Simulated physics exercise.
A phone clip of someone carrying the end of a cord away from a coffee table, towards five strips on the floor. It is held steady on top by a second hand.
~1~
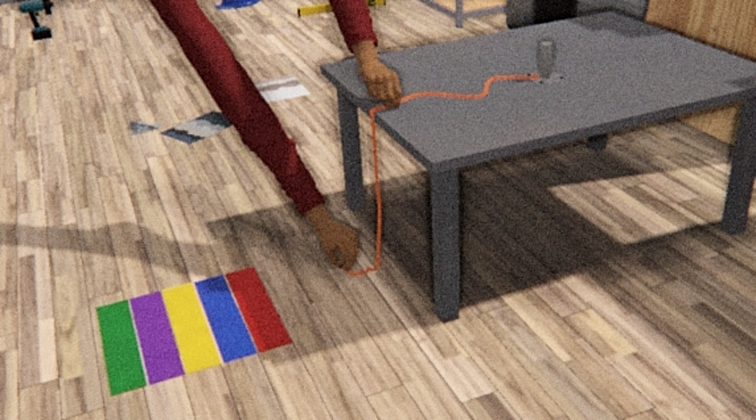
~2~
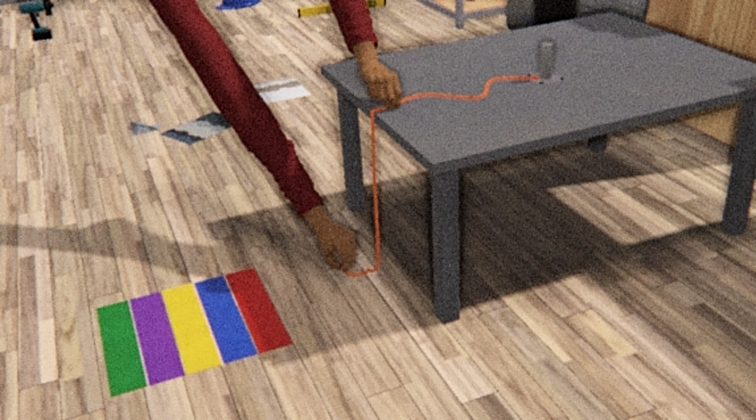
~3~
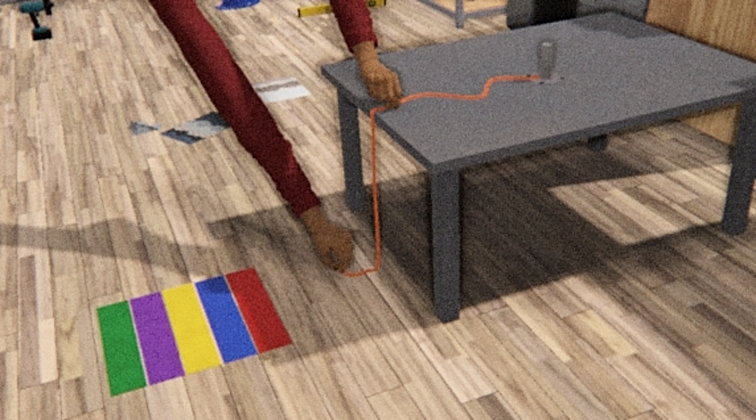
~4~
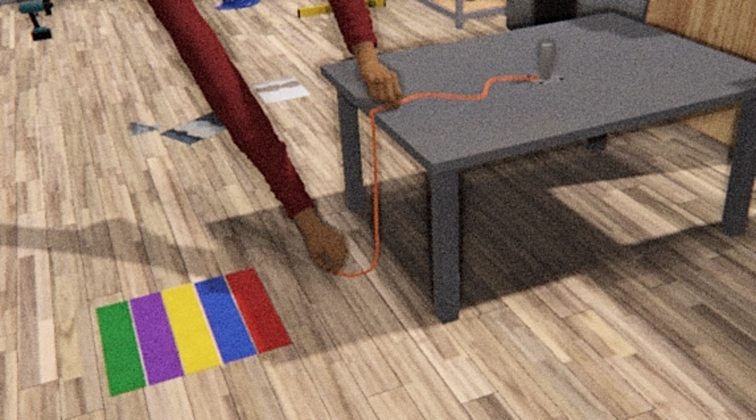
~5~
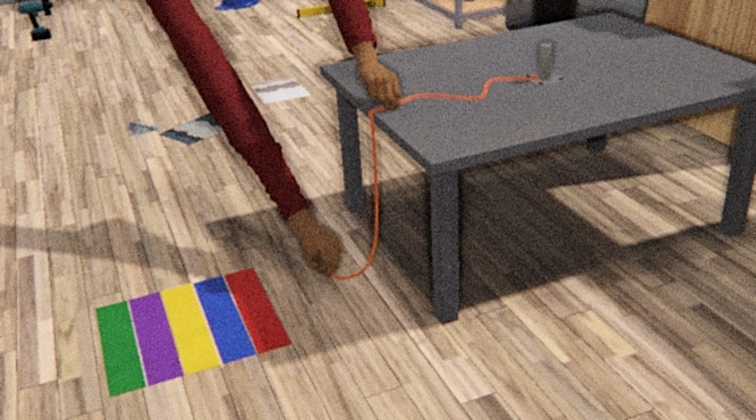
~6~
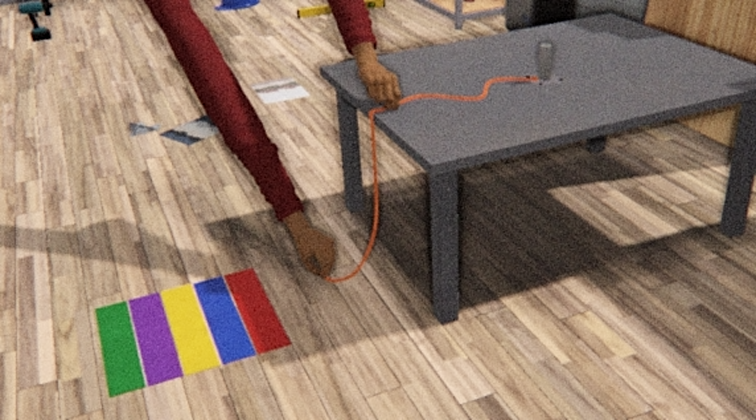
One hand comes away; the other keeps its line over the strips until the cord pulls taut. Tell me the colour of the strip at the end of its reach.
It is yellow.
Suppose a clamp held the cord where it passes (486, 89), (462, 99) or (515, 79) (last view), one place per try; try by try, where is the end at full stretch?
First try (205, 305), second try (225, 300), third try (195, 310).
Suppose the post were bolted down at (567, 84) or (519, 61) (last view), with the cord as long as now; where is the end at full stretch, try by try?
First try (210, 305), second try (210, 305).
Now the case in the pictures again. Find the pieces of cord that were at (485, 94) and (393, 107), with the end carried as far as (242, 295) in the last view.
You'll find one close to (460, 93) and the other close to (370, 129).
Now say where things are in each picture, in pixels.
The first frame shows end (344, 266); red (269, 332); blue (234, 342); yellow (199, 352); purple (163, 362); green (125, 373).
The second frame shows end (343, 268); cord through (508, 78) (479, 98) (409, 99) (373, 136) (376, 198) (378, 255).
The third frame shows end (339, 268).
The fourth frame shows end (332, 270); cord through (507, 78) (479, 98) (408, 99) (374, 136) (376, 198) (377, 256).
The fifth frame shows end (326, 272).
The sixth frame shows end (321, 274); cord through (506, 79) (478, 99) (408, 100) (373, 136) (376, 198) (366, 257).
Soon after, end near (242, 295); over red.
Then, end near (209, 304); over blue.
At full stretch, end near (188, 309); over yellow. Over yellow.
